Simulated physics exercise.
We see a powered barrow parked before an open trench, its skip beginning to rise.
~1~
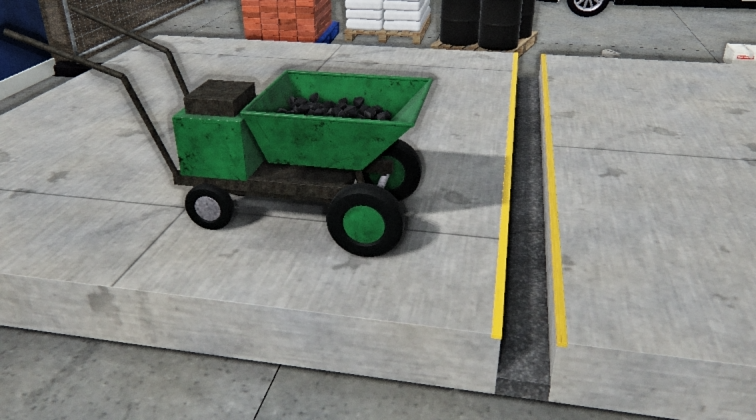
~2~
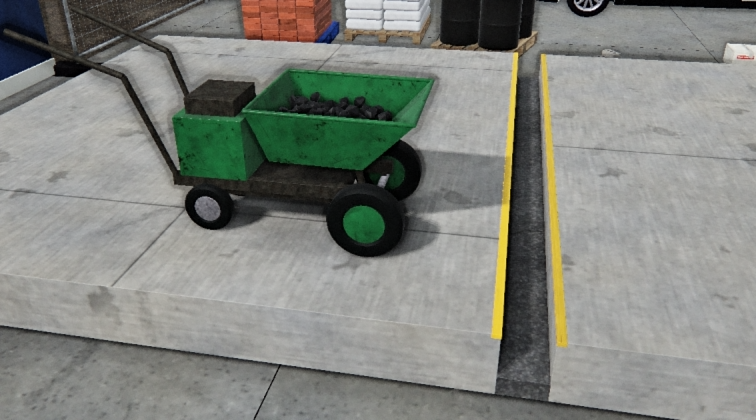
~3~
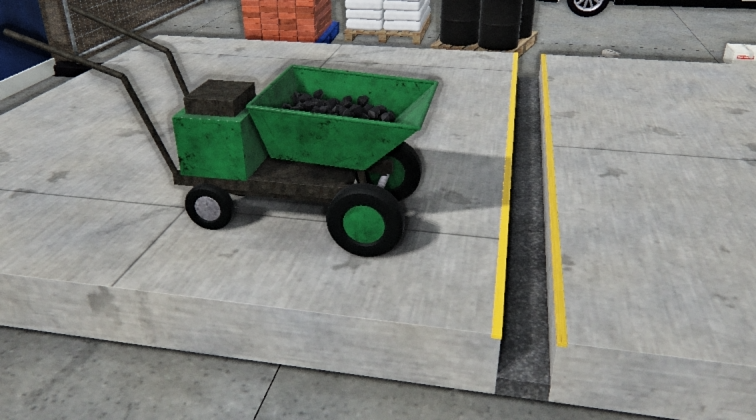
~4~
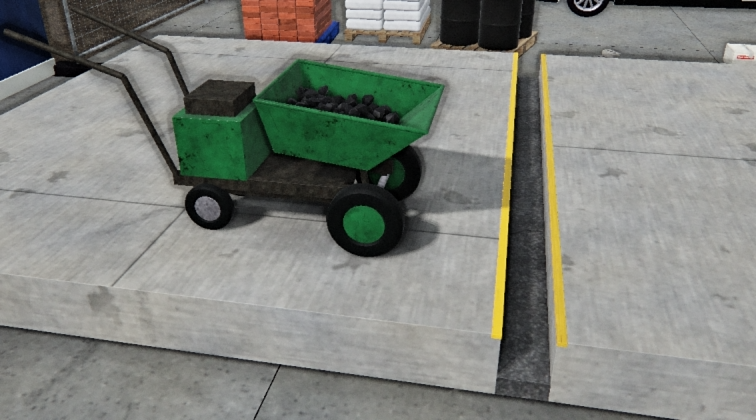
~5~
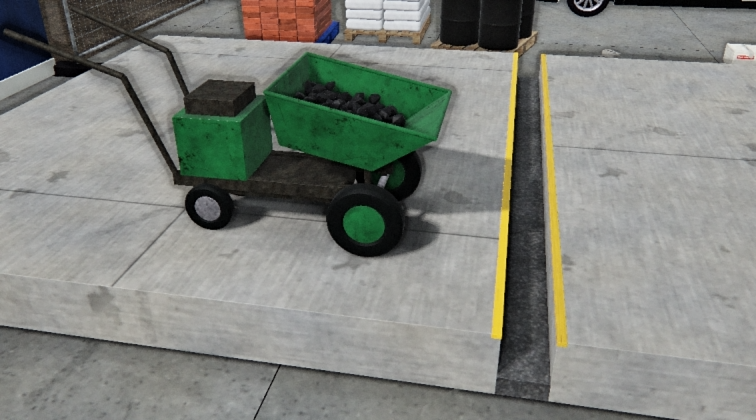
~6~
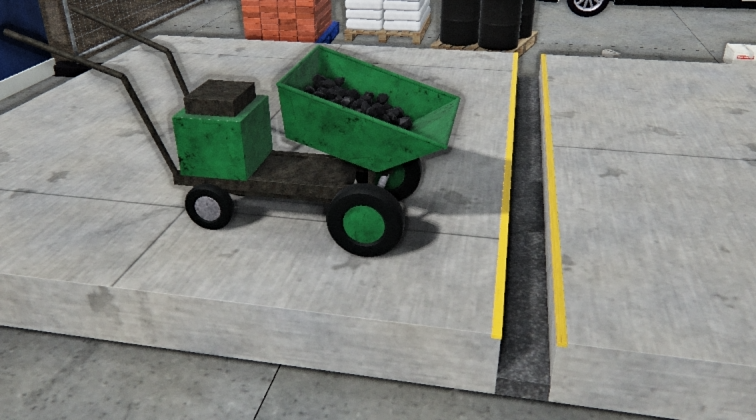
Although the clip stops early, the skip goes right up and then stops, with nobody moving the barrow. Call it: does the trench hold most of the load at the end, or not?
It does - it holds the larger portion.
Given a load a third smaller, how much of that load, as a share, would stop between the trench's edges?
Share: Approx. 90 per cent.
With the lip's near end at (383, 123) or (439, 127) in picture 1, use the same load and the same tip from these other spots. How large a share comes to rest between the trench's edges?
Result: 40 in a hundred, then 90 in a hundred.
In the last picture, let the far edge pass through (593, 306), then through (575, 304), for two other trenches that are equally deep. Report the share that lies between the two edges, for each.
Near 90 % and 90 %.
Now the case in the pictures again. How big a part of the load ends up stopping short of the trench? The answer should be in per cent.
10 percent.
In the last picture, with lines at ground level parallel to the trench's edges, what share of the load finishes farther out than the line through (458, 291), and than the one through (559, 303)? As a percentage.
Result, first then second: 100 %, 0 %.
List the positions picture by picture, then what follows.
In the first frame, lip of the skip near (412, 125), level; top of the load near (326, 118), lumps of coal; first edge of the trench near (499, 295); far edge near (560, 302), the trench under half as wide as the skip, and about as deep as wide.
In the second frame, lip of the skip near (414, 126), level; top of the load near (320, 112).
In the third frame, lip of the skip near (419, 128), tipped barely; top of the load near (318, 112).
In the fourth frame, lip of the skip near (426, 133), tipped a little; top of the load near (317, 114).
In the fifth frame, lip of the skip near (435, 139), tipped a little; top of the load near (314, 110).
In the sixth frame, lip of the skip near (445, 147), tipped clearly; top of the load near (319, 104); first edge of the trench near (499, 295); far edge near (560, 302).
Shortly afterwards, skip tipped steeply; the whole lot in the skip.
Next, skip tipped steeply; the bulk in the skip; a little short of the trench; a little in or heaped over the trench.
Some moments later, skip tipped right over; a little in the skip; near a quarter short of the trench; the bulk in or heaped over the trench; only a few beyond it.
In the end, skip tipped right over; a little short of the trench; all but a few in or heaped over the trench; only a few beyond it.
